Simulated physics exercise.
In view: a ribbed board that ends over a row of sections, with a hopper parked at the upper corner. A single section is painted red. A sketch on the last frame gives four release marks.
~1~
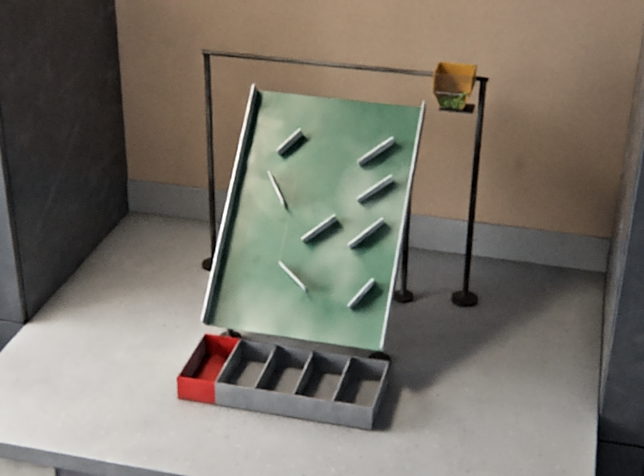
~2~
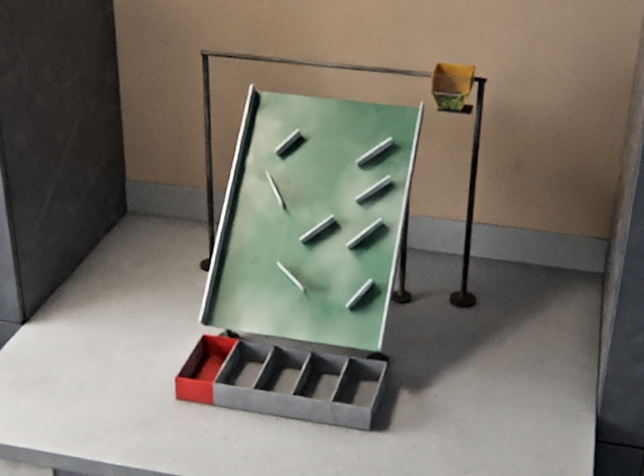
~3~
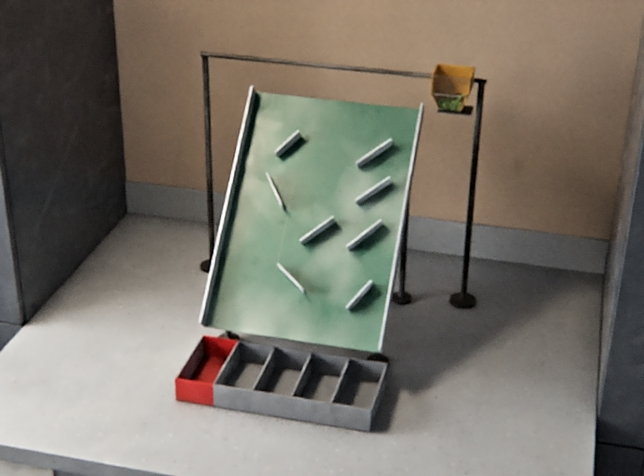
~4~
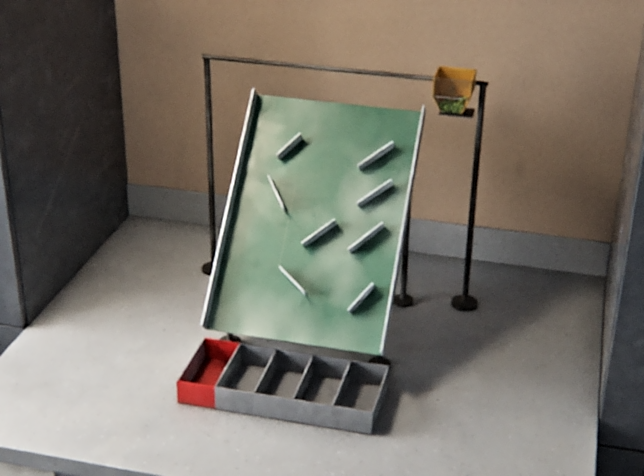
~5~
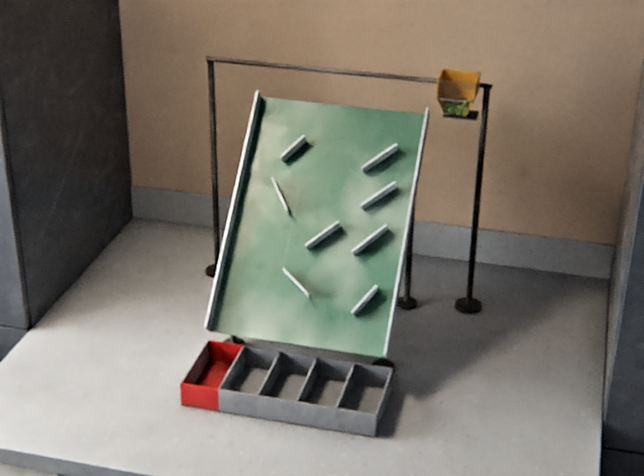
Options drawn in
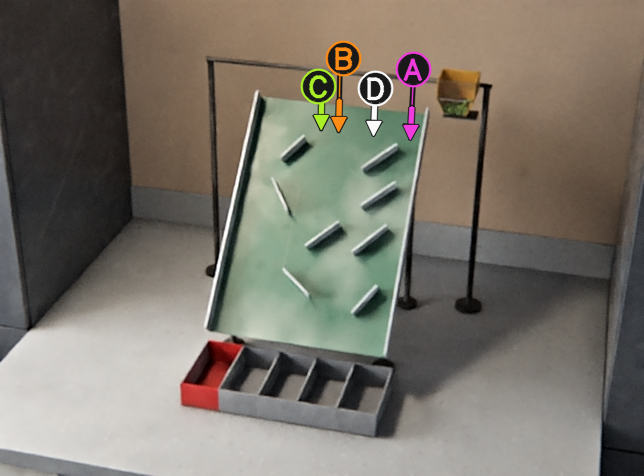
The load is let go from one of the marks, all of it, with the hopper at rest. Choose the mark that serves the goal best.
Use mark D.
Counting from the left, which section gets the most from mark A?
It is the fifth one.
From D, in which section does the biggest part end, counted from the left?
It is the first one.
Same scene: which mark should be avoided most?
That is mark A.
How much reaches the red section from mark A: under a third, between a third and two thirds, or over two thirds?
Under a third.
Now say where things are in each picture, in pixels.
In the first frame, hopper at (453, 99), dried peas, door shut.
In the second frame, ribs (275, 151) to (299, 129), (356, 161) to (391, 138), (266, 171) to (281, 204).
In the third frame, ribs (355, 200) to (390, 177), (300, 240) to (333, 217), (347, 246) to (381, 220).
In the fourth frame, ribs (279, 266) to (304, 292), (348, 310) to (373, 283).
In the fifth frame, red section at (200, 395), number 1 of 5 from the left.
On the marked copy, mark A meets the board at (410, 134); mark B meets the board at (338, 126); mark C meets the board at (321, 124); mark D meets the board at (373, 130).
Choosing A, a small part in the red section, about two thirds in other sections, about a quarter outside the box.
Choosing B, about a third in the red section, about half in other sections, about a quarter outside the box.
Choosing C, about a third in the red section, about half in other sections, a small part outside the box.
Choosing D, about two thirds in the red section, about a quarter in other sections, a small part outside the box.
